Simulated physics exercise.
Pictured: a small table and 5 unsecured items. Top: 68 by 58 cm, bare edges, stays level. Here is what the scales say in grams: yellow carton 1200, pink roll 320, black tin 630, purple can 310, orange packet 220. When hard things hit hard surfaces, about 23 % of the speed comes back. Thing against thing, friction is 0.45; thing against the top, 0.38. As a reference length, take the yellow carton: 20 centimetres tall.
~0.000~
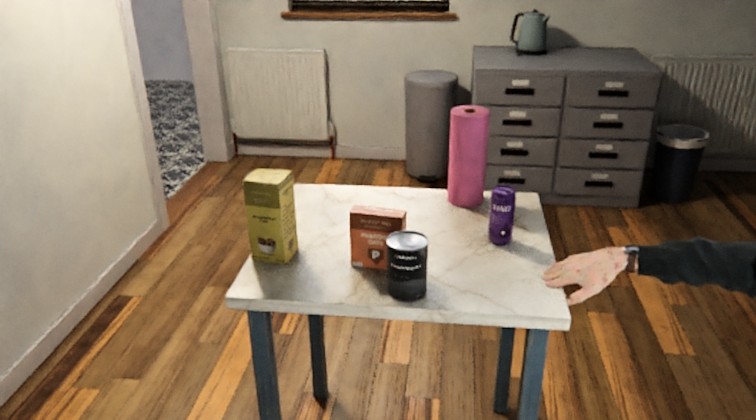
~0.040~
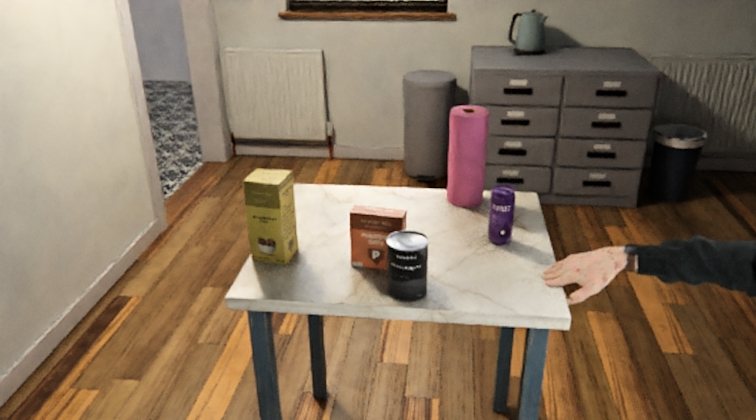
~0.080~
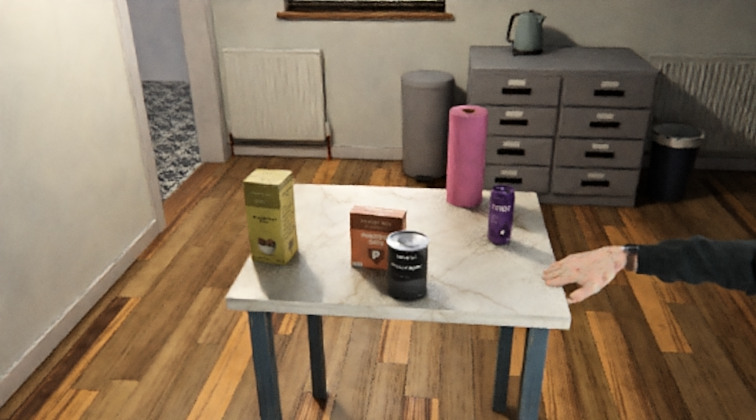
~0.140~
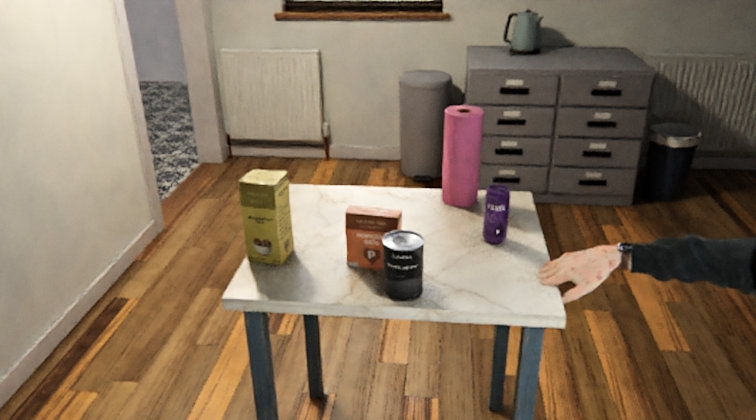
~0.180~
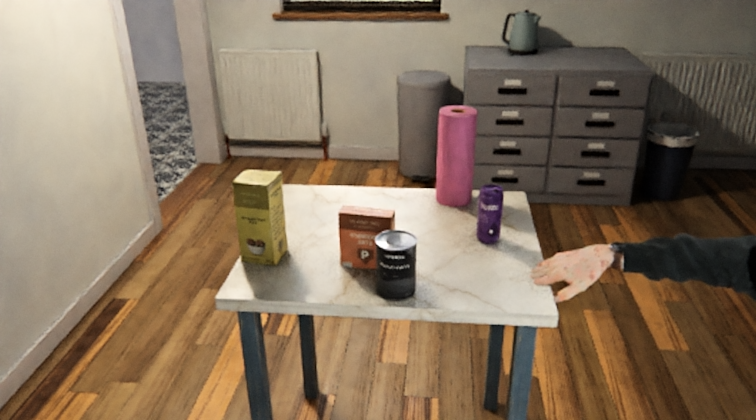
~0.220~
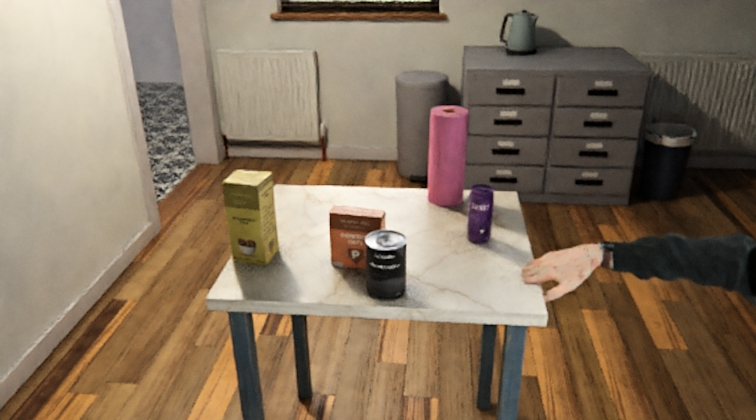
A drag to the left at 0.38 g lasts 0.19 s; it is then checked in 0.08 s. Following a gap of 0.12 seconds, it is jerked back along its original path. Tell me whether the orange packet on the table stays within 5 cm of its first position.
Stays home.
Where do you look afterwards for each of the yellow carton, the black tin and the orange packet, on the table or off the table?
Yellow carton: Goes out of bounds; black tin: Stays in bounds; orange packet: Stays in bounds.
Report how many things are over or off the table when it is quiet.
2 of them.
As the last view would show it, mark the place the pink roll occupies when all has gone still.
Its middle settles close to pixel (403, 181).
By 0.42 s, table shifted 9 cm; orange packet 4 cm from its spot near (319, 237); pink roll tilted 13°; yellow carton tilted 4°.
By 0.72 s, yellow carton now off the table; orange packet 2 cm from its spot near (370, 239); pink roll on its side.
By 0.92 s, pink roll on its side.
By 1.12 s, orange packet resting near (380, 239).
When it is over (1.4 s), off the table, yellow carton; lying over on the table, pink roll; the other 3 within 5 cm of the start. End places, in pixels of the last picture, orange packet near (380, 239).
